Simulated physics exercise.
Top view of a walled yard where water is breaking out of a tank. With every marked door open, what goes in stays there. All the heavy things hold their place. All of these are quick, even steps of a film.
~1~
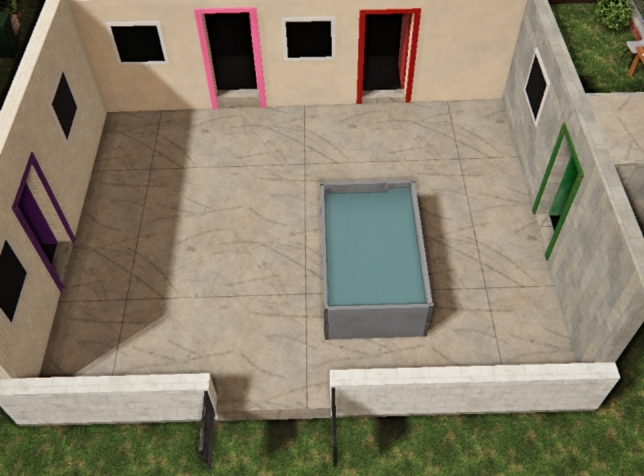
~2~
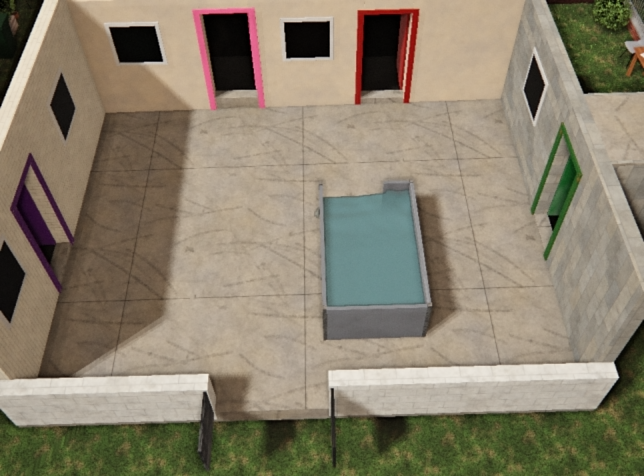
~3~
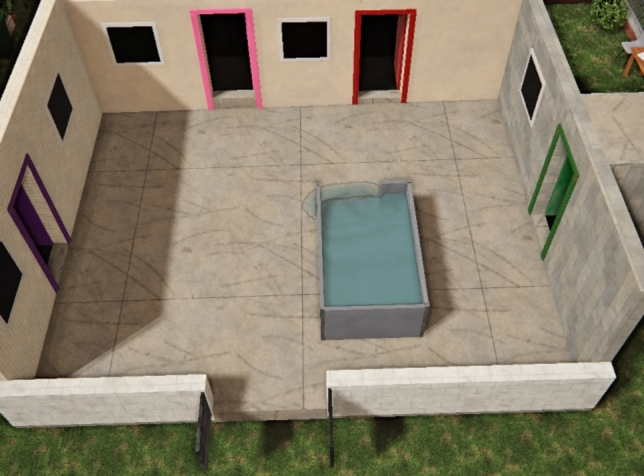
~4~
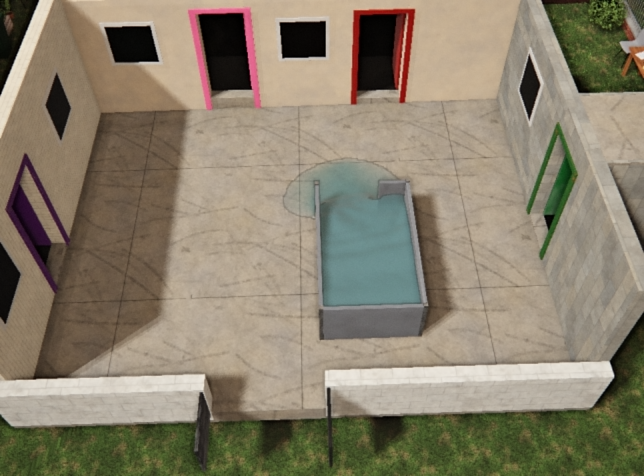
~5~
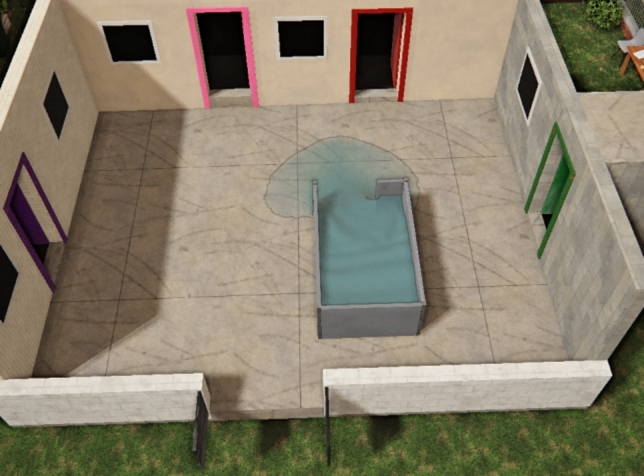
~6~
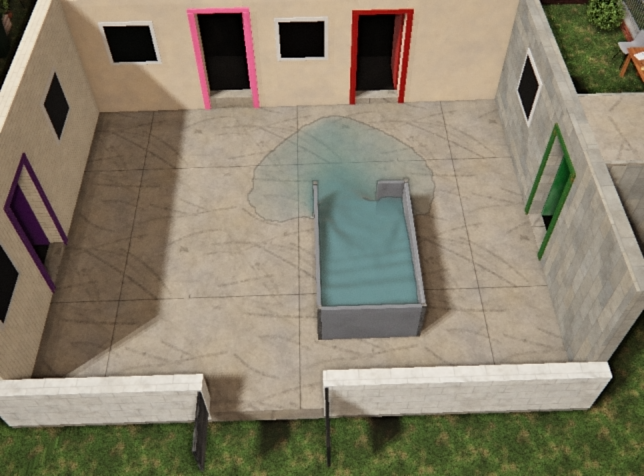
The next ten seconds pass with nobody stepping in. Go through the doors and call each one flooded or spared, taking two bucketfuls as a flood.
Pink door: Spared, red door: Flooded, purple door: Spared, green door: Spared.
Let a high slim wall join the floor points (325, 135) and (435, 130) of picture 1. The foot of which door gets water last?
Final one: The one in purple.
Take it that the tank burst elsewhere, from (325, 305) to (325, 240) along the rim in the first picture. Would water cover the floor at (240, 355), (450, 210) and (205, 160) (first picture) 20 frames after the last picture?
In turn: Inundated, then untouched, then untouched.
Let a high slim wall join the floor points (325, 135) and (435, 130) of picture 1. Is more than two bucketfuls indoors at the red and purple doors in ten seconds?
Red door takes less, purple door is under.
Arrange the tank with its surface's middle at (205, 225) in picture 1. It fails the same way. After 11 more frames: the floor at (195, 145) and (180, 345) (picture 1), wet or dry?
The first spot is inundated, the second left dry.
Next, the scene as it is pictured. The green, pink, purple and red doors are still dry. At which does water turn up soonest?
Go with the red-painted one.
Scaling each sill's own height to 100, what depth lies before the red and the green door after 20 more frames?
I reckon it's around 140 and then 0 per cent.
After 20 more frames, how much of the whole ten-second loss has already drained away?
I'd estimate some 70 per cent.
A moment on, water covers 25 % of the floor; the pink door wet at the sill, nothing in, the red door under two buckets in, the purple door not reached, the green door not reached.
Next, water covers 30 % of the floor; the pink door wet at the sill, nothing in, the red door over two buckets in, the purple door not reached, the green door not reached.
Then, water covers 35 % of the floor; the pink door wet at the sill, nothing in, the red door far over two buckets in, the purple door not reached, the green door not reached.
Later, water covers 75 % of the floor; the pink door wet at the sill, nothing in, the red door far over two buckets in, the purple door wet at the sill, nothing in, the green door wet at the sill, nothing in.
In the end, water covers 95 % of the floor; the pink door wet at the sill, nothing in, the red door far over two buckets in, the purple door wet at the sill, nothing in, the green door wet at the sill, nothing in.
